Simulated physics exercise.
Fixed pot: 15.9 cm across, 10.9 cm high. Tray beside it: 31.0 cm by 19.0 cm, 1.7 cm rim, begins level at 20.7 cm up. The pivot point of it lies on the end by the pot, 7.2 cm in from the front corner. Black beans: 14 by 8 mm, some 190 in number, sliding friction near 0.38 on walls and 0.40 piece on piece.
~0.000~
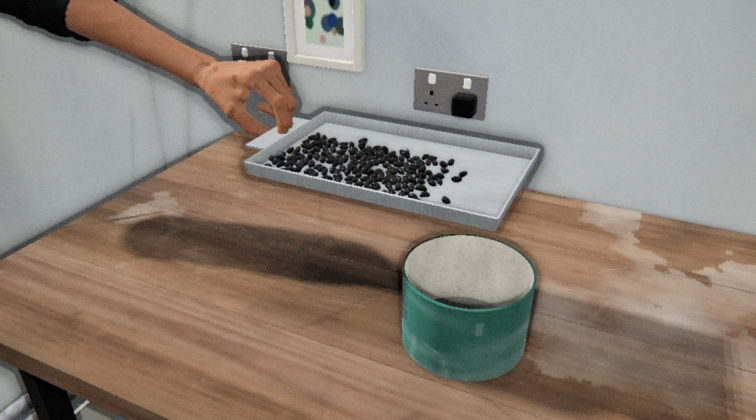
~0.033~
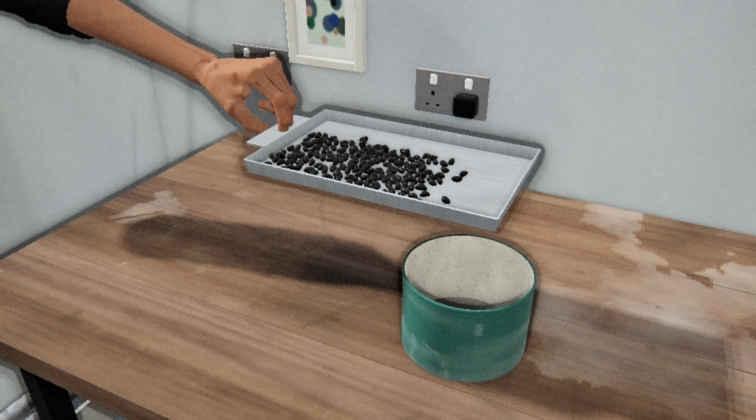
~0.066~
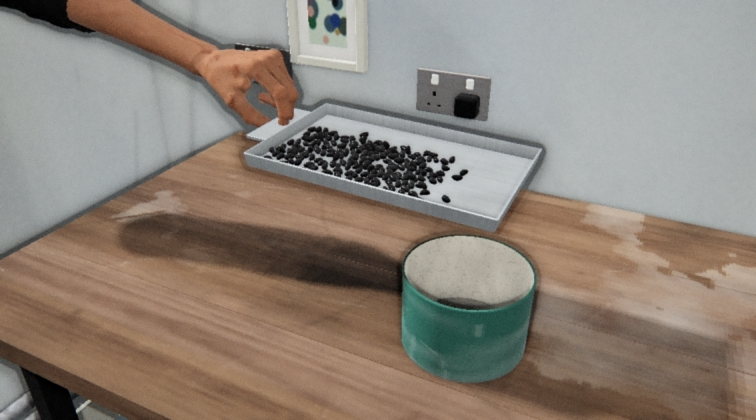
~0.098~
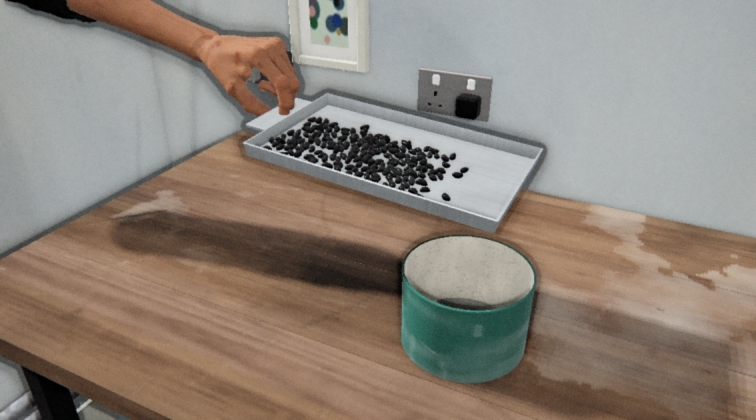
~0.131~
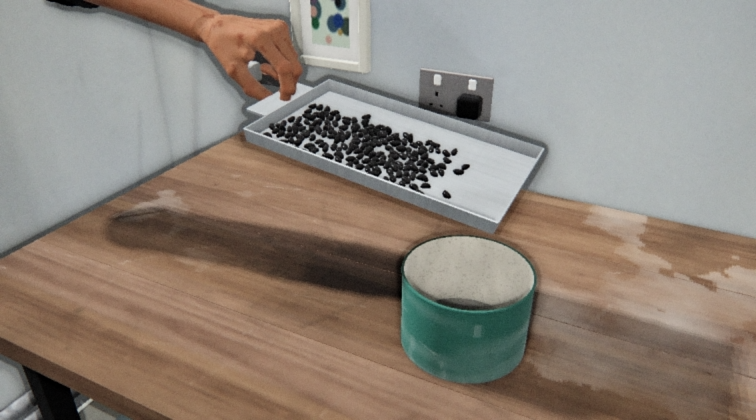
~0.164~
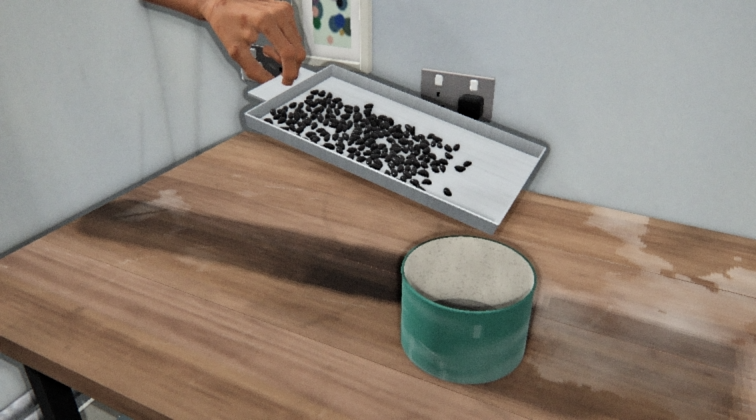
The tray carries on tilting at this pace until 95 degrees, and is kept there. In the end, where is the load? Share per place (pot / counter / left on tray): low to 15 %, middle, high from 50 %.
Shares - pot: Low, counter: High, tray: Low.
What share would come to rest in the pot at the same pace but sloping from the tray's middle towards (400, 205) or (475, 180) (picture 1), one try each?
That would be close to 60 per cent, then close to 0 per cent.
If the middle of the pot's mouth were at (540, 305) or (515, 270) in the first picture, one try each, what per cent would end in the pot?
Close to 90 in a hundred, then close to 30 in a hundred.
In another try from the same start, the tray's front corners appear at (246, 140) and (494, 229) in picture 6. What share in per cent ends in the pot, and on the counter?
Split: Pot = 55, counter = 45.
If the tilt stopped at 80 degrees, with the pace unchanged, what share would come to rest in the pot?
Result: Close to 0 %.
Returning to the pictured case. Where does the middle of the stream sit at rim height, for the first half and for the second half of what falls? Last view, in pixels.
Roughly (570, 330) to begin with, later roughly (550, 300).
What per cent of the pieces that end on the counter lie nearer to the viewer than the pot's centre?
I'd put it at around 70 per cent.
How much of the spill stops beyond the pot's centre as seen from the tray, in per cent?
It comes to near 100 percent.
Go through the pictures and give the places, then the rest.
In the first picture, tray tilt 0 degrees, front corners at (247, 161) and (496, 217); middle of the pieces at (364, 167); pot at (469, 269).
In the second picture, tray tilt 1 degrees, front corners at (247, 159) and (496, 217); middle of the pieces at (364, 166).
In the third picture, tray tilt 2 degrees, front corners at (247, 153) and (496, 218); middle of the pieces at (364, 162).
In the fourth picture, tray tilt 5 degrees, front corners at (247, 142) and (496, 219), lowest corner right front; middle of the pieces at (365, 156).
In the fifth picture, tray tilt 9 degrees, front corners at (247, 128) and (496, 220), lowest corner right front; middle of the pieces at (366, 147).
In the sixth picture, tray tilt 12 degrees, front corners at (248, 113) and (496, 222), lowest corner right front; middle of the pieces at (367, 138); pot at (468, 270). Its pace works out near 120 degrees a second.
After 0.50 s, tilt 53 degrees; the tray holds 100 %, the pot 0 %.
After 0.73 s, tilt 80 degrees; the tray holds 35 %, the pot 0 %.
Then, at 1.06 s, tilt 95 degrees; the tray holds 5 %, the pot 5 %.
By 2.4 s all is still; pot 5 %, counter 95 %, tray 0 %.
